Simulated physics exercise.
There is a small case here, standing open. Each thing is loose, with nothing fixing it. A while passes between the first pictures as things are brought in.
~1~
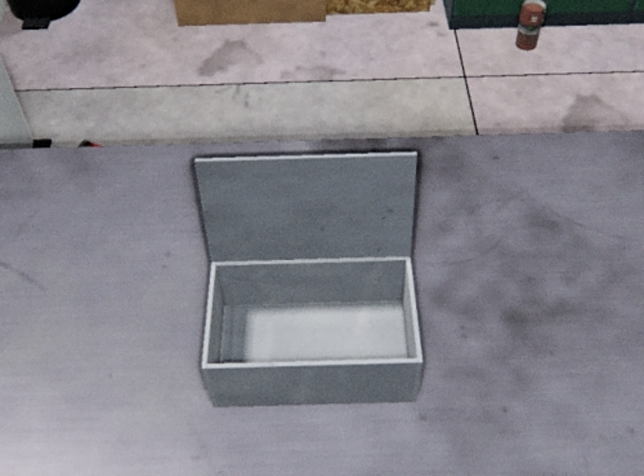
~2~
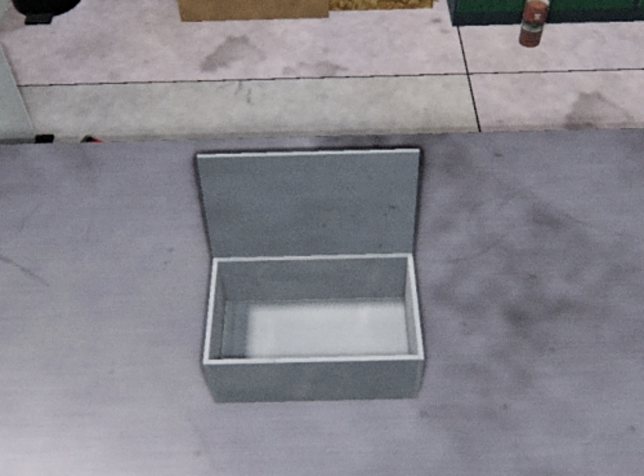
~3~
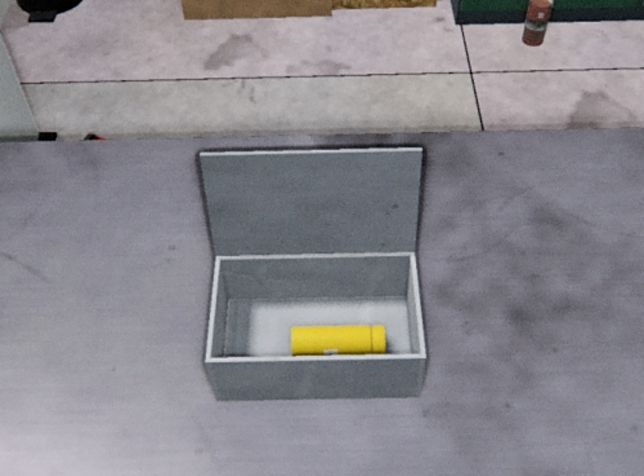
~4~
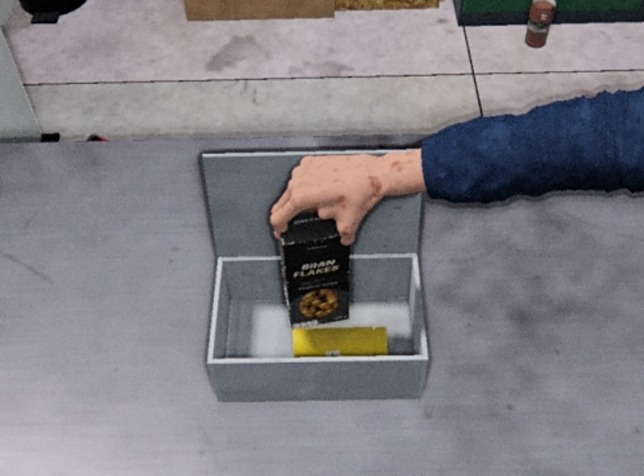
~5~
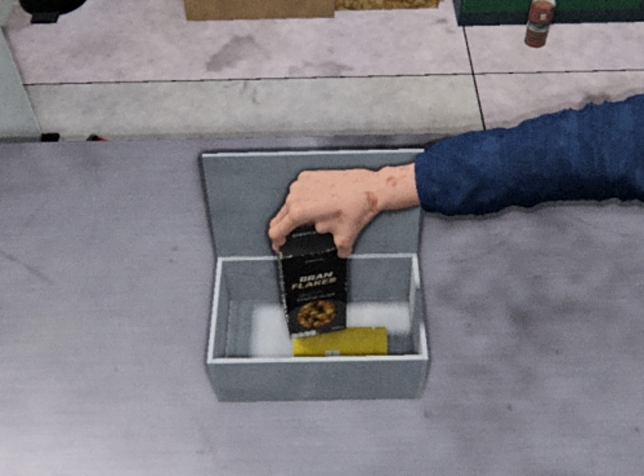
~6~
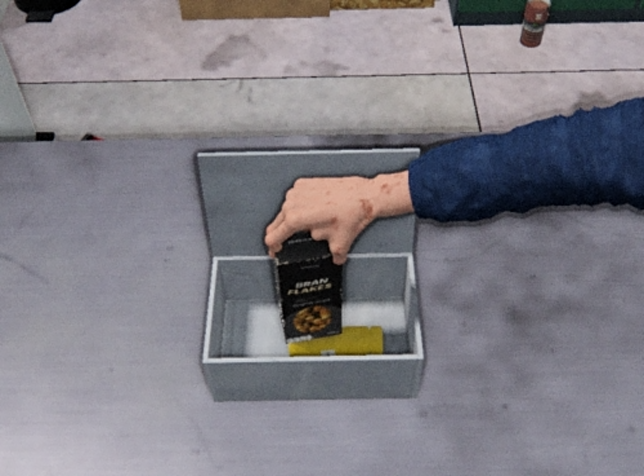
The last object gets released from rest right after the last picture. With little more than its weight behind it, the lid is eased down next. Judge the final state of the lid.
The lid is not fully down.
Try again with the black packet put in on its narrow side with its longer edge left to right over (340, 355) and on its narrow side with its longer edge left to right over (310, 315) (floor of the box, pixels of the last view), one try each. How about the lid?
The lid settles down with the first placement and settles down with the second.
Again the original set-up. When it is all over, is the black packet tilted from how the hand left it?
Looking at the last picture, it sits at an angle.
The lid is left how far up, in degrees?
Close to 18 degrees.
Then, 1.10 s past the last view, lid starting down; black packet rocked 22° from its first pose near (303, 290); yellow shaker displaced about its own width.
Then, 1.80 s past the last view, lid 50° above the rim; black packet rocked 6° from its first pose near (304, 318); yellow shaker displaced about its own width.
Then, 2.60 s past the last view, lid 18° above the rim; black packet rocked 53° from its first pose near (305, 320); yellow shaker displaced about its own width.
Finally, lid 17° above the rim; down or leaning hard in the box, black packet; moved from the start, yellow shaker. Final places as the last picture's camera would see them, black packet near (305, 320).
